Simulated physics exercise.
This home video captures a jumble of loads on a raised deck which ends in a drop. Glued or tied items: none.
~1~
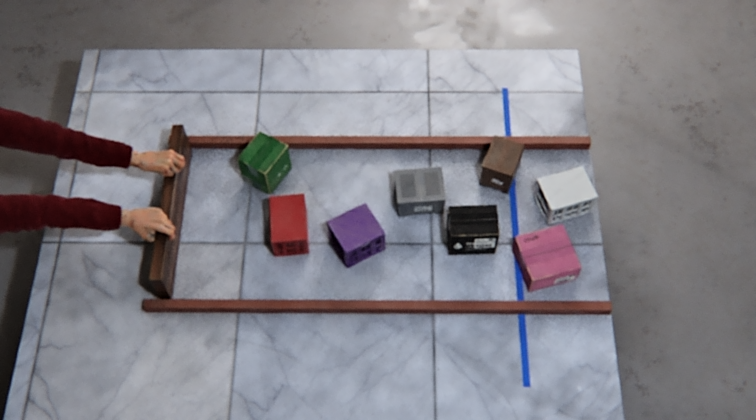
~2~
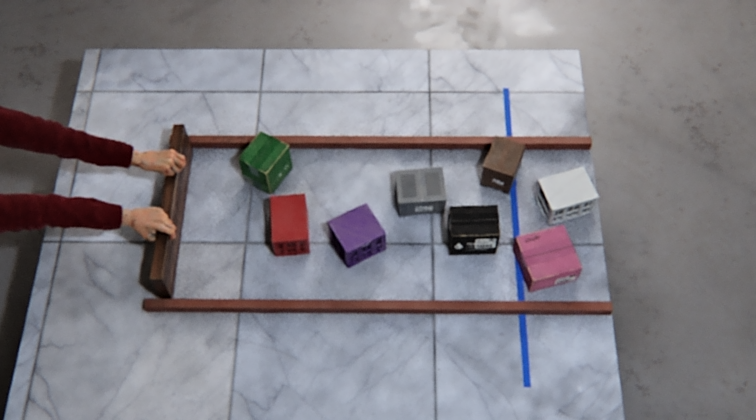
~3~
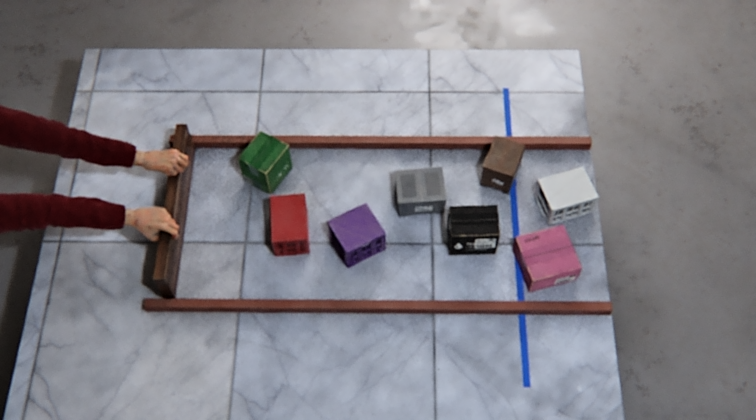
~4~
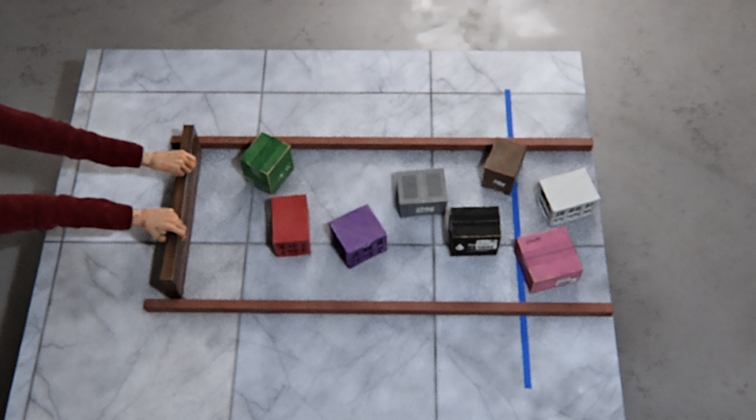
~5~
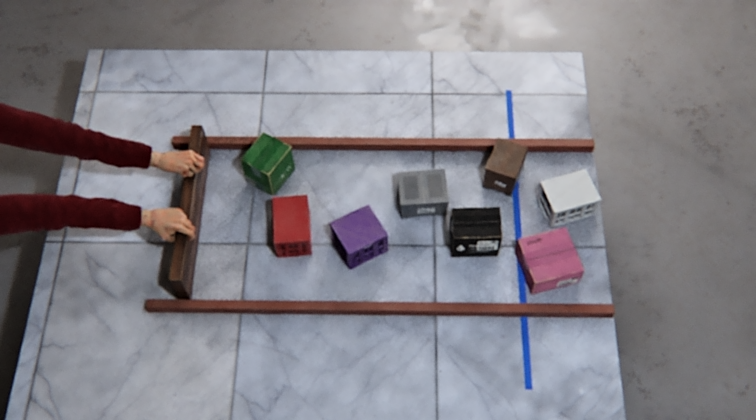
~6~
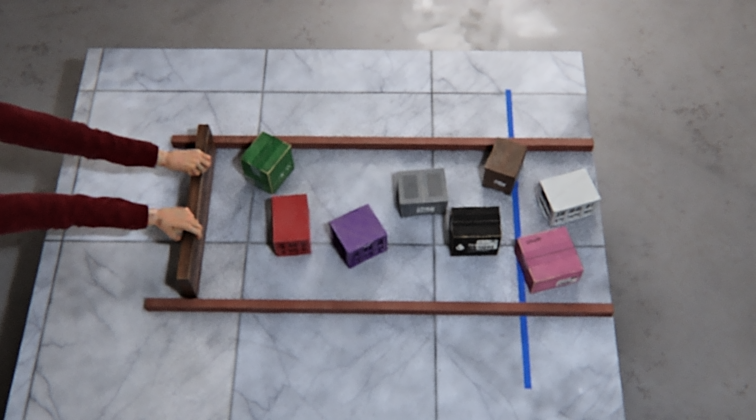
We see two hands in dark red sleeves slide a wooden plank slightly rightward between two rails on a marble surface, while the scattered coloured boxes ahead of it, some near a blue tape line, stay still.
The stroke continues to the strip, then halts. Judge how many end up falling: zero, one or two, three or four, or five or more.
Honestly, the ones lost over the side add up to three, maybe four.
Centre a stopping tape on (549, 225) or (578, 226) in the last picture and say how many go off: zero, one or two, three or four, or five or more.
The first spot gives more than four, the second gives 5 or more.
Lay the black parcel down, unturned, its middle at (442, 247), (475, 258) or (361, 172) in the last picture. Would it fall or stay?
Well, one by one, it ends up down, ends up down and is safe.
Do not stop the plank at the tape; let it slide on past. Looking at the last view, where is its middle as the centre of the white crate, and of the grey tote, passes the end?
For the white crate, about (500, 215); for the grey tote, about (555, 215).
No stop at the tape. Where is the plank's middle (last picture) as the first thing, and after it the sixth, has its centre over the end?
First about (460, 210), next about (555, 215).
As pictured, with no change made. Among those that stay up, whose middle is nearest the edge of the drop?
It's the brown tote.
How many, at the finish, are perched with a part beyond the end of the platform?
Looks like 1 of them.
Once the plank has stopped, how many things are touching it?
It is in contact with 2.
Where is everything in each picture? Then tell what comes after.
In the first picture, white crate (565, 196); pink parcel (546, 258); brown tote (502, 165); plank (172, 210); tape (515, 223).
In the second picture, pink parcel (547, 258); grey tote (420, 192).
In the third picture, brown tote (502, 165); plank (176, 210).
In the fourth picture, white crate (567, 197); green box (267, 164).
In the fifth picture, pink parcel (549, 261); purple crate (359, 237).
In the sixth picture, white crate (567, 198); pink parcel (548, 260); brown tote (504, 167); plank (198, 210); tape (517, 225).
A little later, none off yet; white crate at rest near (567, 198); pink parcel at rest near (548, 260); brown tote at rest near (504, 167).
Next, none off yet; white crate at rest near (568, 198); pink parcel shifted about its own width near (608, 274); brown tote shifted about its own width near (541, 158).
When it is over, the number that fall off is three or four; down, black parcel, pink parcel and white crate.
